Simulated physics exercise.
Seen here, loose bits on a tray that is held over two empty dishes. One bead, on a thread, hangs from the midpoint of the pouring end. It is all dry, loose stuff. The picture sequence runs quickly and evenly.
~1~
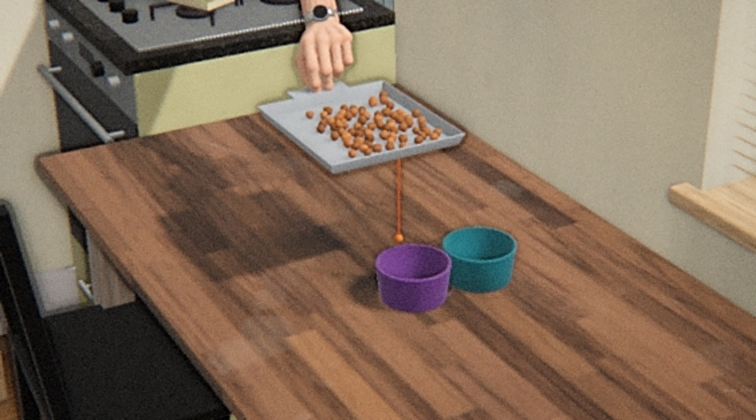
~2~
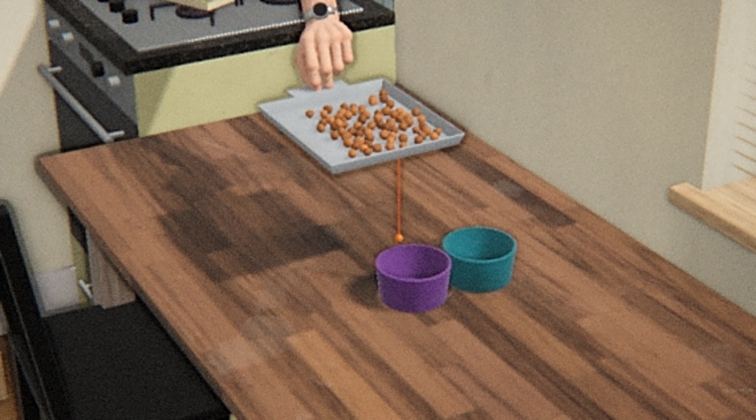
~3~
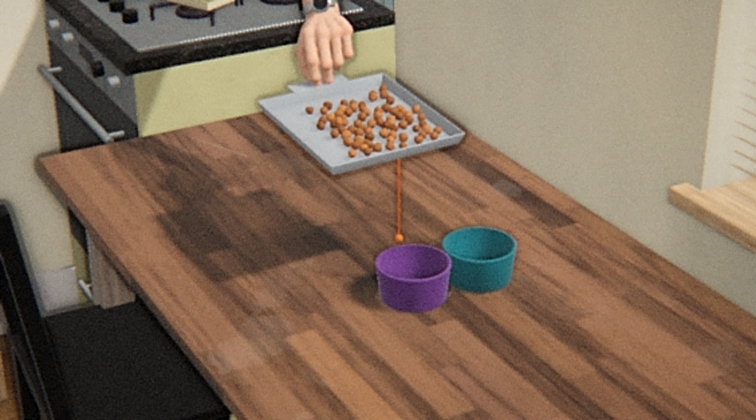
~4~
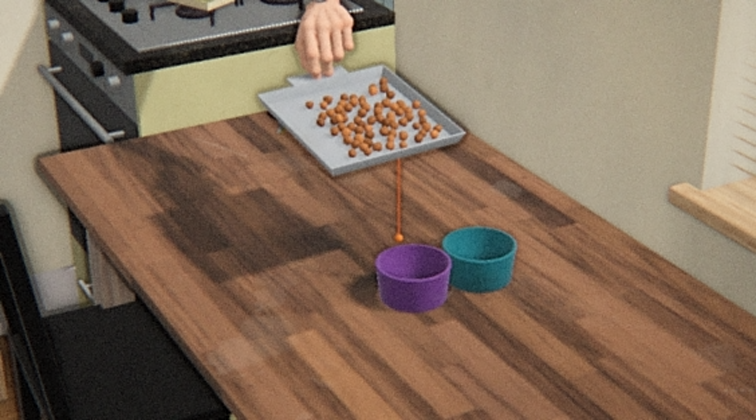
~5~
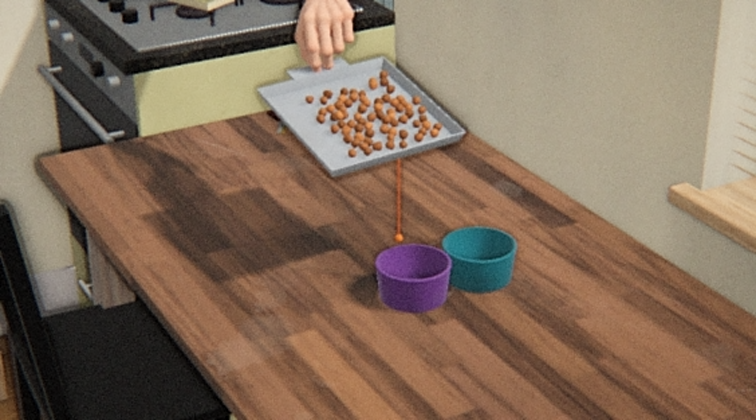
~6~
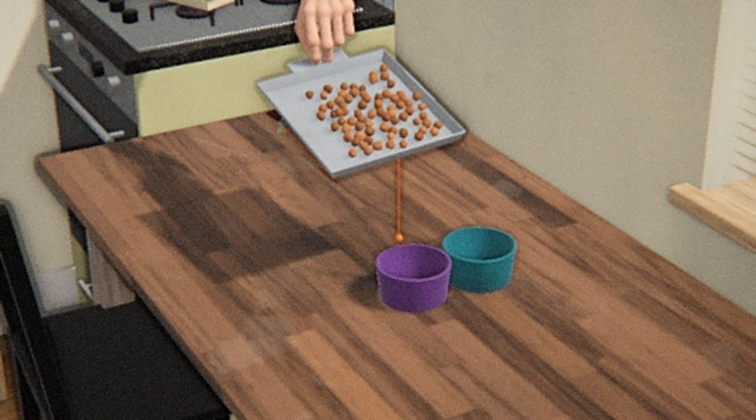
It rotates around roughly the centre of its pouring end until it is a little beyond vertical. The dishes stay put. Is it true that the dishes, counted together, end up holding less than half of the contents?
Yes, less than half.
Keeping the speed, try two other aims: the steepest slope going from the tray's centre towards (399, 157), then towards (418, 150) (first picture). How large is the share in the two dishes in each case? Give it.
70 % and 90 %.
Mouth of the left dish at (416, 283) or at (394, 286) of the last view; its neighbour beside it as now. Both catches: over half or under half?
First try: A minority; second try: A minority.
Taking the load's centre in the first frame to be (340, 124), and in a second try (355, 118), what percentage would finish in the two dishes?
First case: Around 20 %; second case: Around 30 %.
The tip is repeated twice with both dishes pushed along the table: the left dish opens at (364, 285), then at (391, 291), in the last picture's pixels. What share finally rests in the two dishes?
It comes to near 60 per cent the first time and near 10 per cent the second time.
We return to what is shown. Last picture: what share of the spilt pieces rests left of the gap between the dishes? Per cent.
About 100 percent of the spill.
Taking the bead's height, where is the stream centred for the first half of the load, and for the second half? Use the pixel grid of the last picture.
The first part passes (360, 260); everything after passes (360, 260).
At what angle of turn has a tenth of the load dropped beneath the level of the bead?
About 90° of tilt.
Soon, tray tipped steeply; all on the tray.
A while on, tray tipped right over; a small part on the tray; a small part in the left dish; about a third outside both; about a third in the air.
Towards the end, tray tipped past a quarter turn; about a quarter in the left dish; about two thirds outside both.
Finally, tray tipped past a quarter turn; about a quarter in the left dish; none in the right dish; about two thirds outside both.
